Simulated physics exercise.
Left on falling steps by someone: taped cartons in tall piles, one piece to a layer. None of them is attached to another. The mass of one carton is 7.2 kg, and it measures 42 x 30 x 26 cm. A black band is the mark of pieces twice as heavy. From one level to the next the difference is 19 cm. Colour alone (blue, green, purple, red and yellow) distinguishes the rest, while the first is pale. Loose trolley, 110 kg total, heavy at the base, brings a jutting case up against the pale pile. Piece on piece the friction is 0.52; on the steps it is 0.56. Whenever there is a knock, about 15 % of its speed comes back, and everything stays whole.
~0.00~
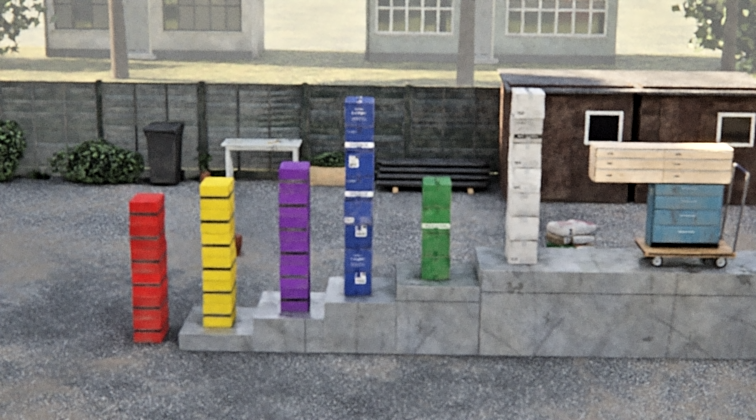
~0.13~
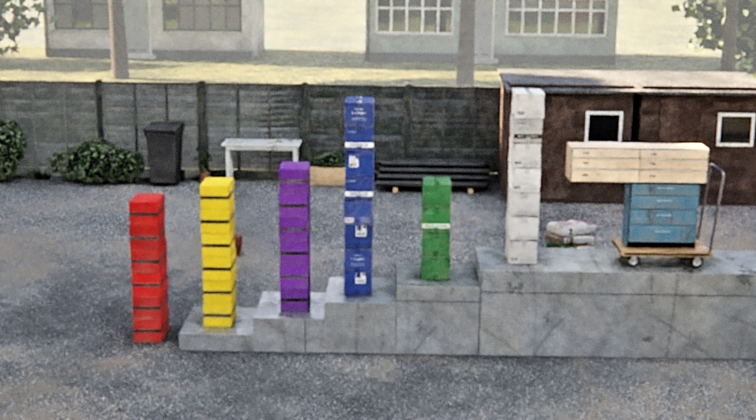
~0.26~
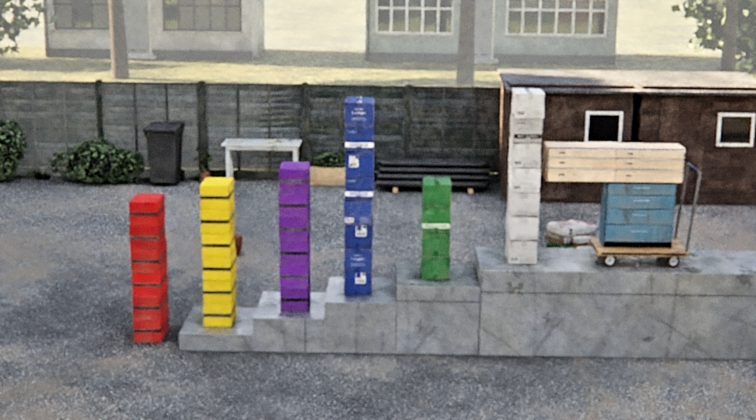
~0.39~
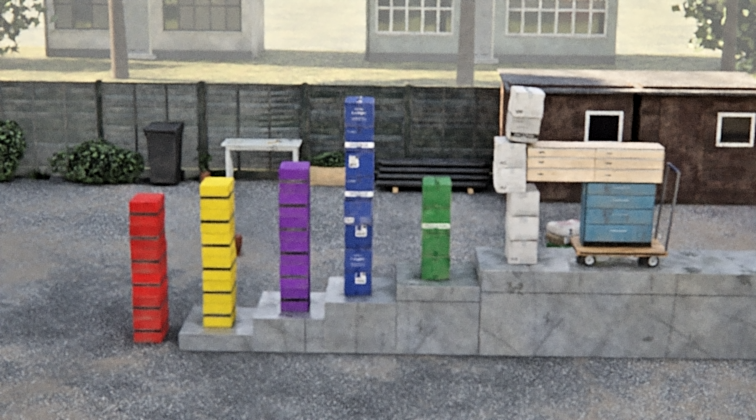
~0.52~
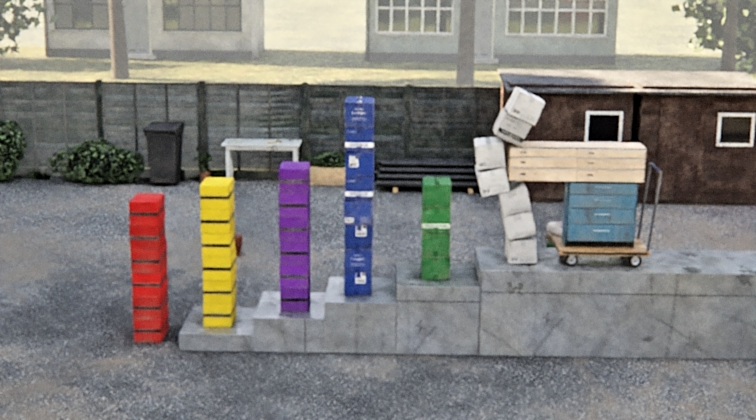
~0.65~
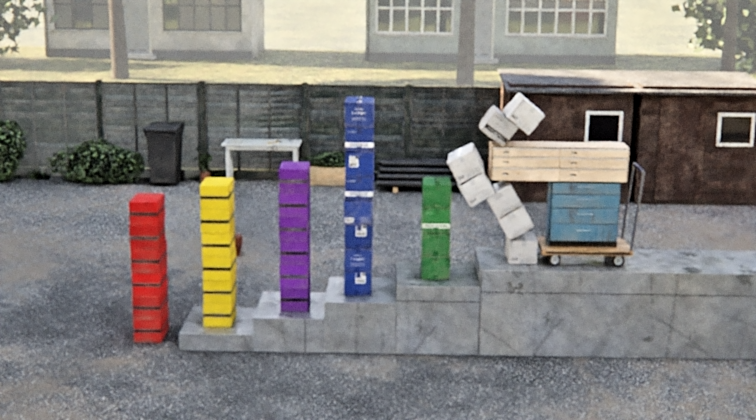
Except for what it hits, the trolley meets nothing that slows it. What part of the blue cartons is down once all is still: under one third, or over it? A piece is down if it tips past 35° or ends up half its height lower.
Over one third.
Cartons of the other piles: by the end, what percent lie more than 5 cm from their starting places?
85 in a hundred.
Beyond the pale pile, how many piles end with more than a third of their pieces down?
Counted up, you get 5.
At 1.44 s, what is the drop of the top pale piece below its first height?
Some 30 centimetres.
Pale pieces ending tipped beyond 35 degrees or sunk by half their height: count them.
That happens to 6 of them.
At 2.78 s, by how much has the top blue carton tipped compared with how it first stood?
Angle from initial pose, roughly 120 deg - estimate.
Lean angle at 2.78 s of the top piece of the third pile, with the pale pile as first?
120°.
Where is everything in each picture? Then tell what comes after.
In the first frame (each place is the centre of the face we see best), load (601, 158) 56 cm short; top blue carton (359, 115); top green carton (437, 197); the others all in place.
In the second frame, load (577, 158) 31 cm short; top blue carton (359, 115).
In the third frame, load (553, 157) 7 cm short; top blue carton (359, 115).
In the fourth frame, load (532, 157) 15 cm in, top of the pale pile leaning 5°; top blue carton (359, 115); the others all in place.
In the fifth frame, load (515, 157) 34 cm in, top of the pale pile leaning 24°; top blue carton (359, 115); the others all in place.
In the sixth frame, load (497, 156) 51 cm in, top of the pale pile leaning 39°; top blue carton (359, 115); top yellow carton (214, 198); the others all in place.
By 1.44 s, 6 of the pale pile down; none of the 8 blue cartons down (3 of 30 in all colours); top blue carton tilted 6°; top green carton tilted 8°, 8 cm lower.
By 2.78 s, 6 of the pale pile down; 7 of the 8 blue cartons down (15 of 30 in all colours); top blue carton on its side; top purple carton tilted 39°, 25 cm lower.
By 4.00 s, 6 of the pale pile down; 7 of the 8 blue cartons down (26 of 30 in all colours); top blue carton tilted 48°, 2.25 m lower; top red carton on its side.
When it is over (5.9 s), 6 of the pale pile down; 7 of the 8 blue cartons down (26 of 30 in all colours); top blue carton on its side; top red carton upside down. That is 88 per cent.
